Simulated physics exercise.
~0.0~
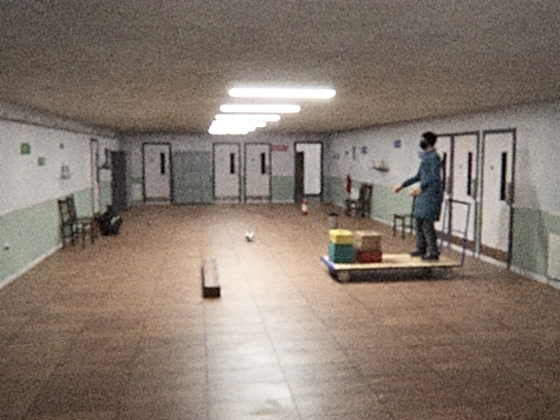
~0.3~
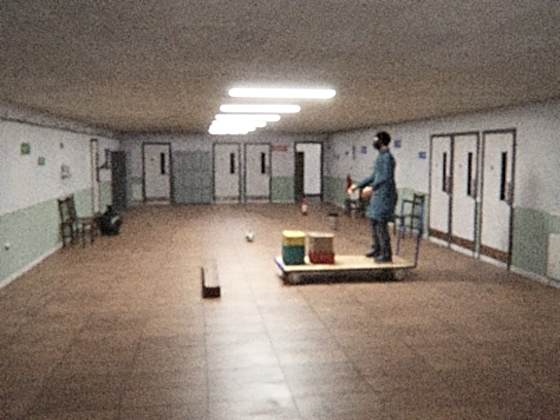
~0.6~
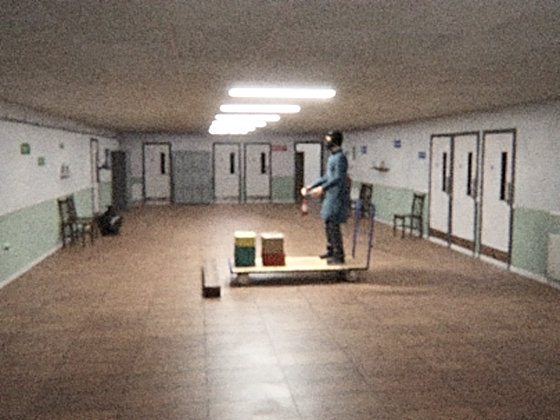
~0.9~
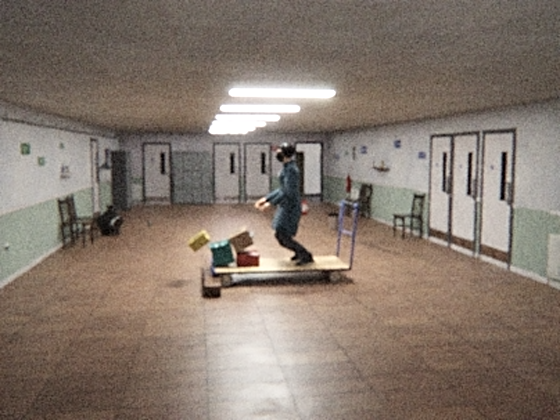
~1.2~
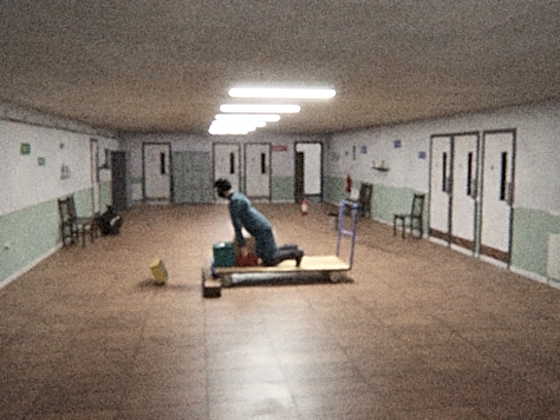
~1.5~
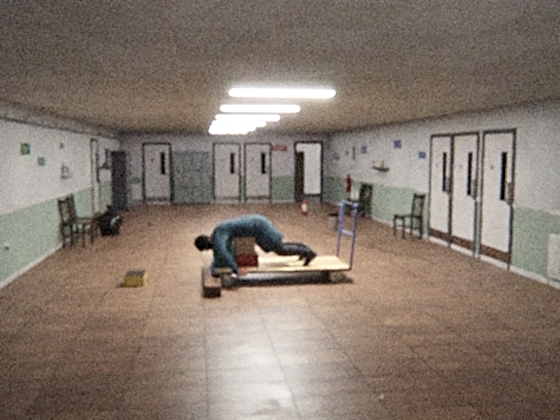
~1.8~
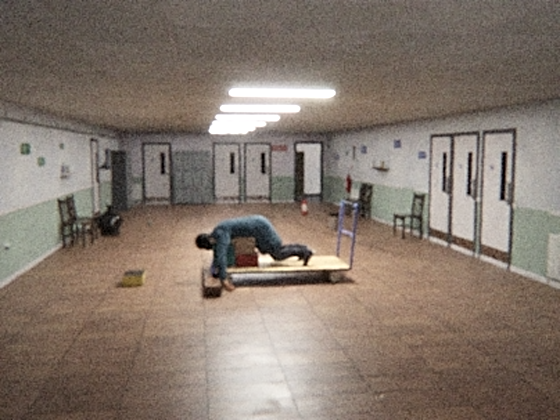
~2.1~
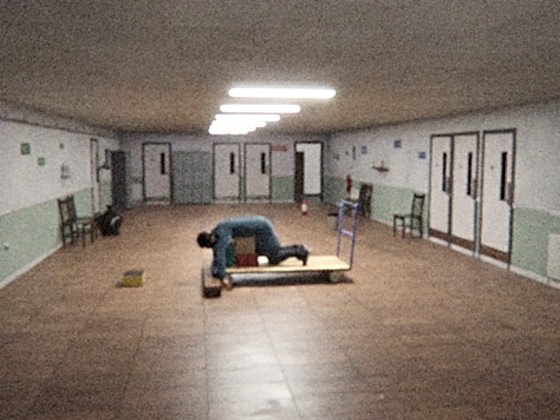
To begin with, a person in a long blue coat stands on a flat trolley rolling left across a tiled hall lined with doors and chairs, with two short stacks of coloured boxes near its front. The trolley reaches a low block on the floor and stops abruptly. The boxes tip and shift forward, and the yellow one flies off the front while the person's knees buckle. The person pitches forward onto the boxes as the yellow one tumbles along the floor. Finally, the person lies slumped face down over the front of the trolley, the yellow box resting upside down to the left.
